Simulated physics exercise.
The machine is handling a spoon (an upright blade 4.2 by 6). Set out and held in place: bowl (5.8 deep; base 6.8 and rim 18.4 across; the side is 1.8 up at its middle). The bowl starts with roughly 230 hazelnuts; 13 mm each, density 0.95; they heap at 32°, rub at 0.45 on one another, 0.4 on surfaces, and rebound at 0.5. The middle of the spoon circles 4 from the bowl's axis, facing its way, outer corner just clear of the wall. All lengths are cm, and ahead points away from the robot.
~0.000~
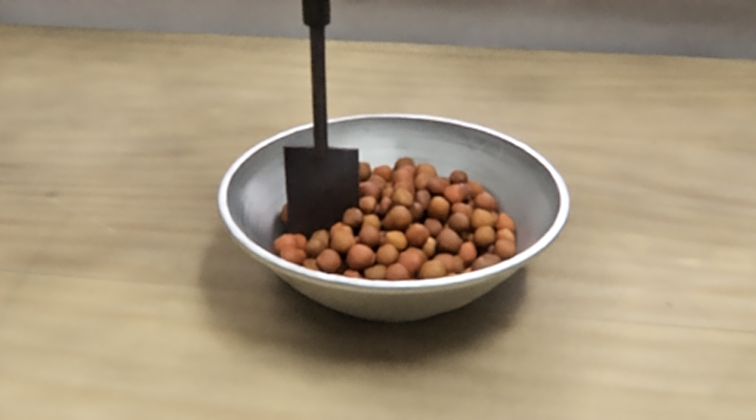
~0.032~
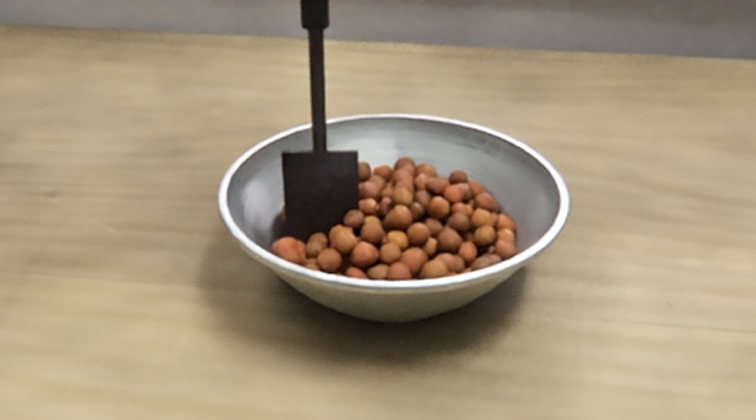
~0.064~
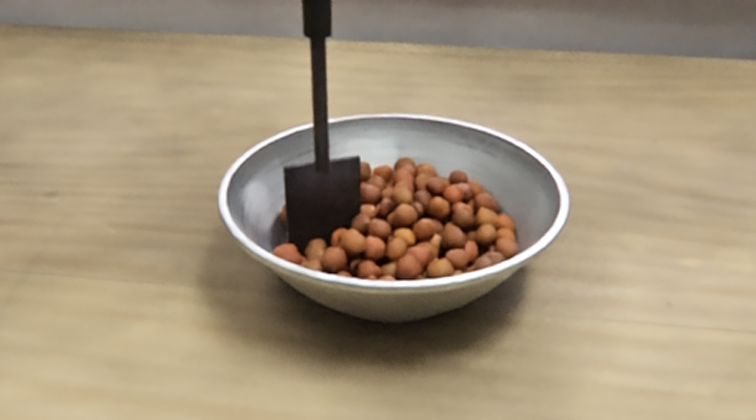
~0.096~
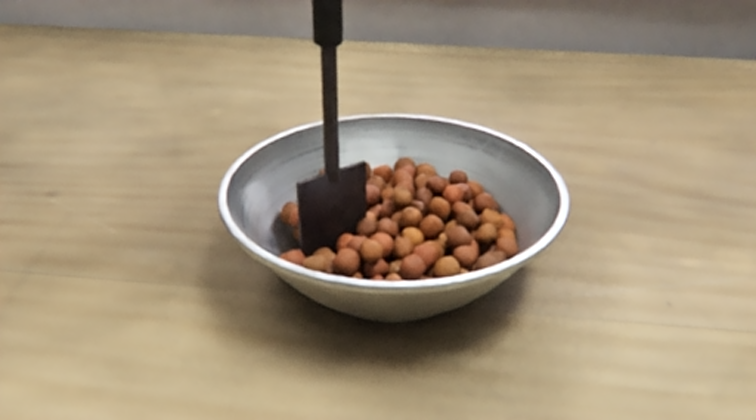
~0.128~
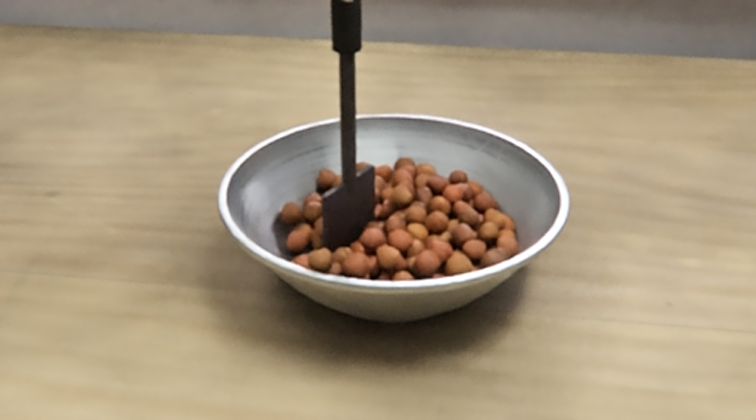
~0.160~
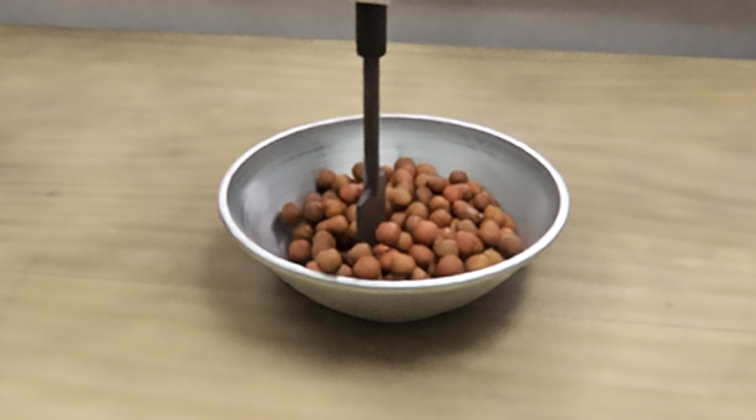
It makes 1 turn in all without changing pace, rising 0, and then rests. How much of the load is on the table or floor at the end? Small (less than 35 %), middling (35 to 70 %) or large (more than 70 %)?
A small share, less than 35 %, ends on the table or floor.
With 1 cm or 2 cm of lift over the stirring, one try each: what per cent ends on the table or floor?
Some 10 and 10 per cent.
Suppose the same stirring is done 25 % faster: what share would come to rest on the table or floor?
It would be near 25 per cent.
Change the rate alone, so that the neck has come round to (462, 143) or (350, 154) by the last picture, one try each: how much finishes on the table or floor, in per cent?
Some 50 and 10 per cent.
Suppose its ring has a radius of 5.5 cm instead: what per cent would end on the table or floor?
In that case some 10 per cent.
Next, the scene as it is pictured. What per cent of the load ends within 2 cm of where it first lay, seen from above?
Some 10 per cent.
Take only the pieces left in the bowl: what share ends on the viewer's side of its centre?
Some 65 per cent.
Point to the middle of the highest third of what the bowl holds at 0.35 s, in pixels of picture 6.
At about (476, 177).
After 0.35 s, 188° round, highest piece 8 above the table; 221 in the bowl, 1 on the table or floor, 4 in flight or on the tool.
After 0.53 s, 295° round, highest piece 9 above the table; 210 in the bowl, 8 on the table or floor, 8 in flight or on the tool.
After 0.82 s, 0° round, highest piece 7 above the table; 194 in the bowl, 32 on the table or floor.
After 1.52 s, 0° round, highest piece 6 above the table; 193 in the bowl, 33 on the table or floor.
At rest, 193 in the bowl, 33 on the table or floor. That is 15 % on the table or floor.
